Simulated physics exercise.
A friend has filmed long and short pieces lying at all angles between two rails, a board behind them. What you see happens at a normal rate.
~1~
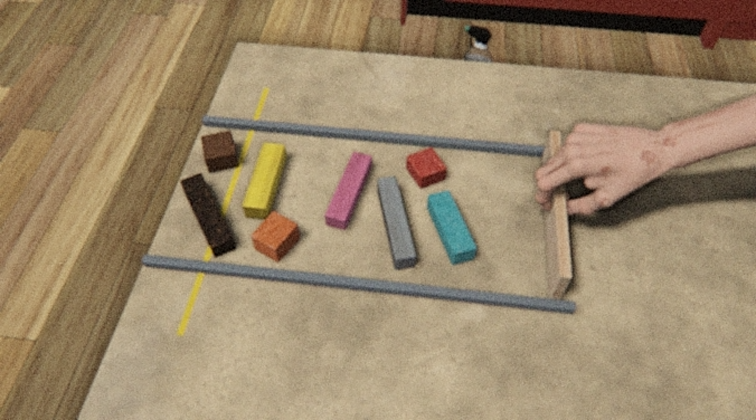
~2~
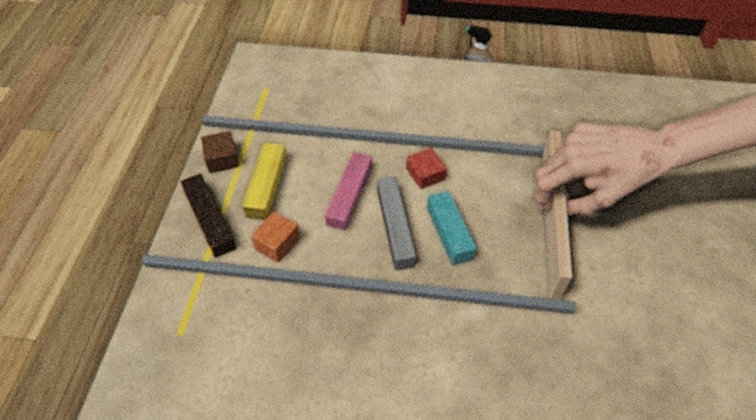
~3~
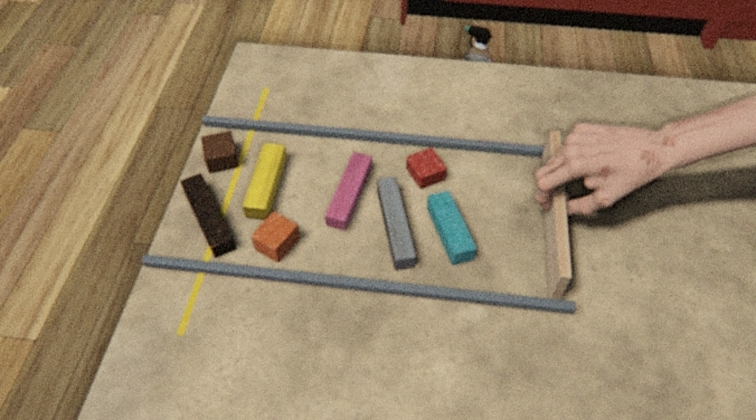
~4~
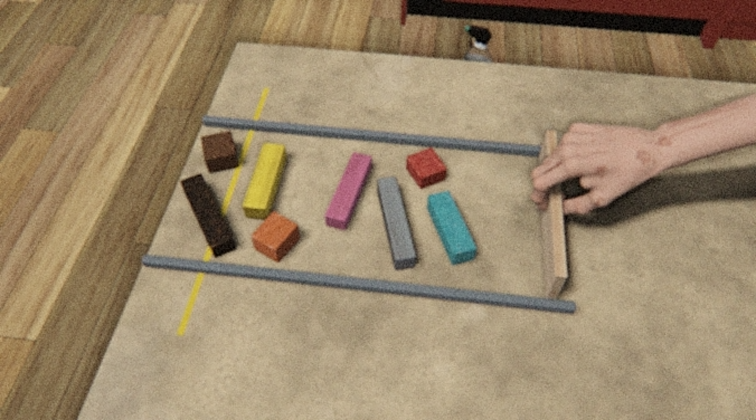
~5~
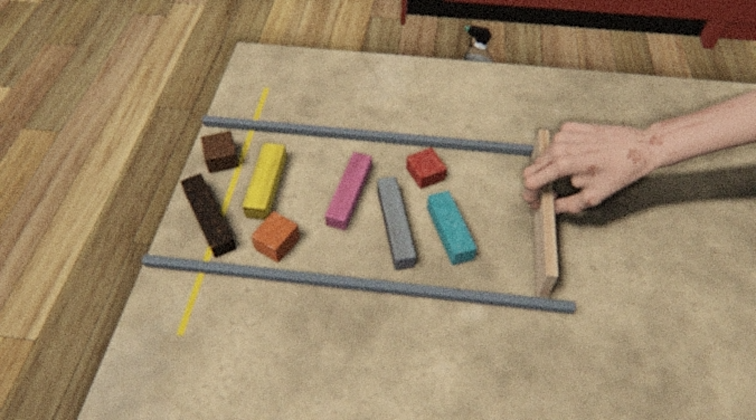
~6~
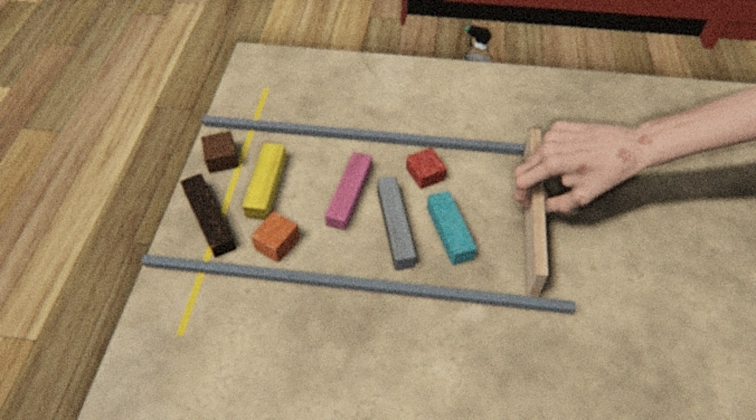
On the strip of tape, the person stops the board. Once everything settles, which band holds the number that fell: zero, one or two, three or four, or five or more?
It is in the band three or four.
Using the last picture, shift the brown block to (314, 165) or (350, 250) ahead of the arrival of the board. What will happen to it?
First place: It comes off; second place: It comes off.
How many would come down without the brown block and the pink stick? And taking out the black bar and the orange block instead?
Result: 1, then 2.
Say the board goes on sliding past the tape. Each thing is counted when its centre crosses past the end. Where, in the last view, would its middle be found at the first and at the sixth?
At (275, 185) for the first, at (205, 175) for the sixth.
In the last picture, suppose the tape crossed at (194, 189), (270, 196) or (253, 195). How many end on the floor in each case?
You'd get 6, then 1, then 2.
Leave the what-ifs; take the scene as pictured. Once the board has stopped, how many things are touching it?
At rest, 2 are in contact.
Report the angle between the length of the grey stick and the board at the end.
About 0° out of line.
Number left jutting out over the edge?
It totals 2.
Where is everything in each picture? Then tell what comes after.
Brown block (220, 152); black bar (208, 214); yellow stick (266, 180); board (555, 211); tape (230, 192), in the first frame.
Black bar (208, 214); pink stick (350, 190), in the second frame.
Yellow stick (266, 180); red block (426, 168), in the third frame.
Brown block (220, 152); turquoise bar (451, 227), in the fourth frame.
Black bar (208, 214); orange block (276, 237), in the fifth frame.
Brown block (220, 152); black bar (208, 214); yellow stick (266, 180); board (534, 209); tape (230, 192), in the sixth frame.
Soon after, none off yet; brown block at rest near (220, 152); black bar at rest near (208, 214); yellow stick at rest near (266, 180).
At rest, the number that fall off is three or four; fallen, yellow stick, black bar and brown block.
